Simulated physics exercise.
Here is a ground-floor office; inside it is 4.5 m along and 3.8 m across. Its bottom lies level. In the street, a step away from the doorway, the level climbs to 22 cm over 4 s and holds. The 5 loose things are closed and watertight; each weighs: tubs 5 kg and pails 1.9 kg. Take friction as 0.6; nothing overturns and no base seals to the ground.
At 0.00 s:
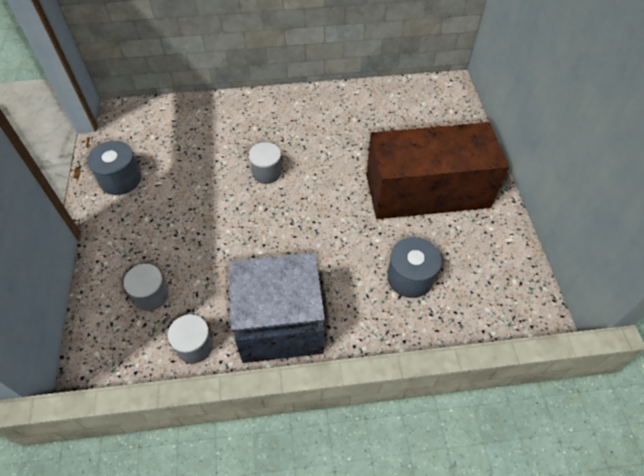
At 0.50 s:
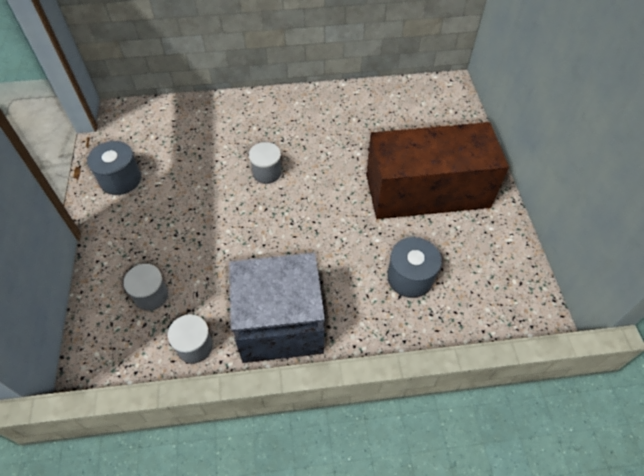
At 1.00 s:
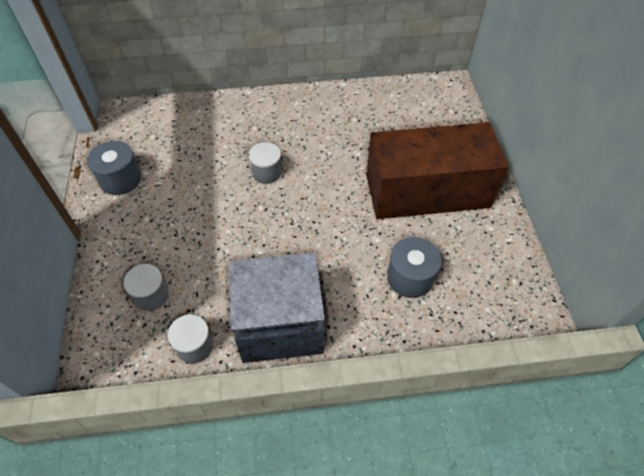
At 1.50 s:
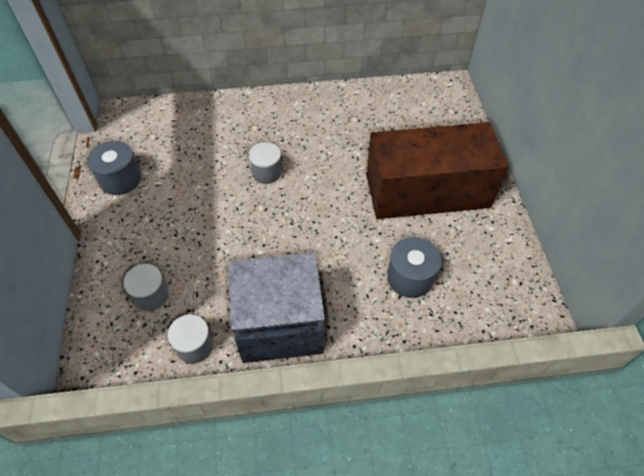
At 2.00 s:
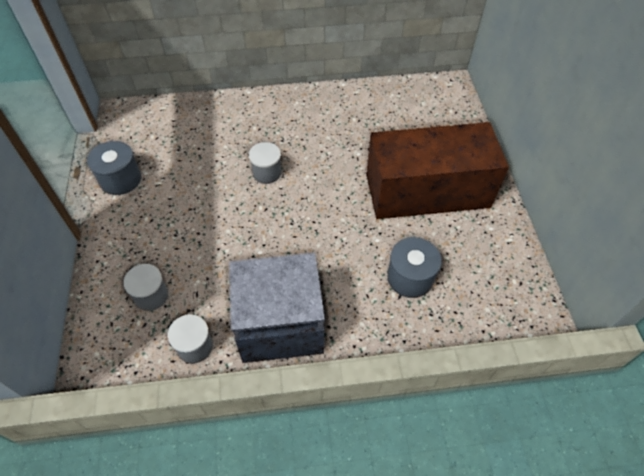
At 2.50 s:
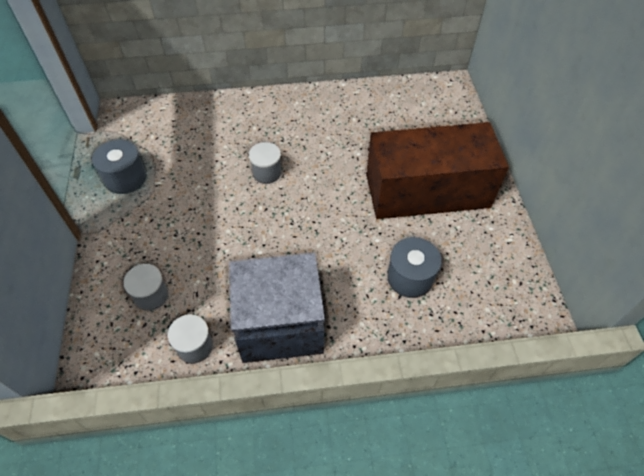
Water deepens over the green ground outside and creeps through the doorway at left onto the speckled floor, where the nearby dark tub shifts slightly right; the other tub, three pails, and the rust-brown and grey blocks stay still.
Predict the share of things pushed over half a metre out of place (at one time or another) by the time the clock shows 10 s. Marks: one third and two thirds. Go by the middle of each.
It is one to two thirds.
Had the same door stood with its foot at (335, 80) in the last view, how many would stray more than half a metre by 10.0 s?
Then 4.
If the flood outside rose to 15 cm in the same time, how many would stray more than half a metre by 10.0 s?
Then 3.
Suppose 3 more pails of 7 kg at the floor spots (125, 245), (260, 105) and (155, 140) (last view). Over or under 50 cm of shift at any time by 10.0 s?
In that order: Short of it, over, over.
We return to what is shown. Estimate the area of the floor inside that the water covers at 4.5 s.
Some 7.5 m2.
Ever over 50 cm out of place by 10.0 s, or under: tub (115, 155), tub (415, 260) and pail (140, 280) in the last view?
In that order: Past it, more, under.
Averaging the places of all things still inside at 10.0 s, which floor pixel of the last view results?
Near (362, 255).
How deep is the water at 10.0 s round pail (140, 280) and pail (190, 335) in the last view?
About 2 and 2 cm.
After 3.5 s 1 of 5 are over 50 cm from their spots; 0 afloat.
After 4.5 s 1 of 5 are over 50 cm from their spots; 0 afloat.
After 7.0 s 3 of 5 are over 50 cm from their spots; 3 afloat.
After 10.0 s 3 of 5 are over 50 cm from their spots, and 3 have been at some point; 3 afloat.
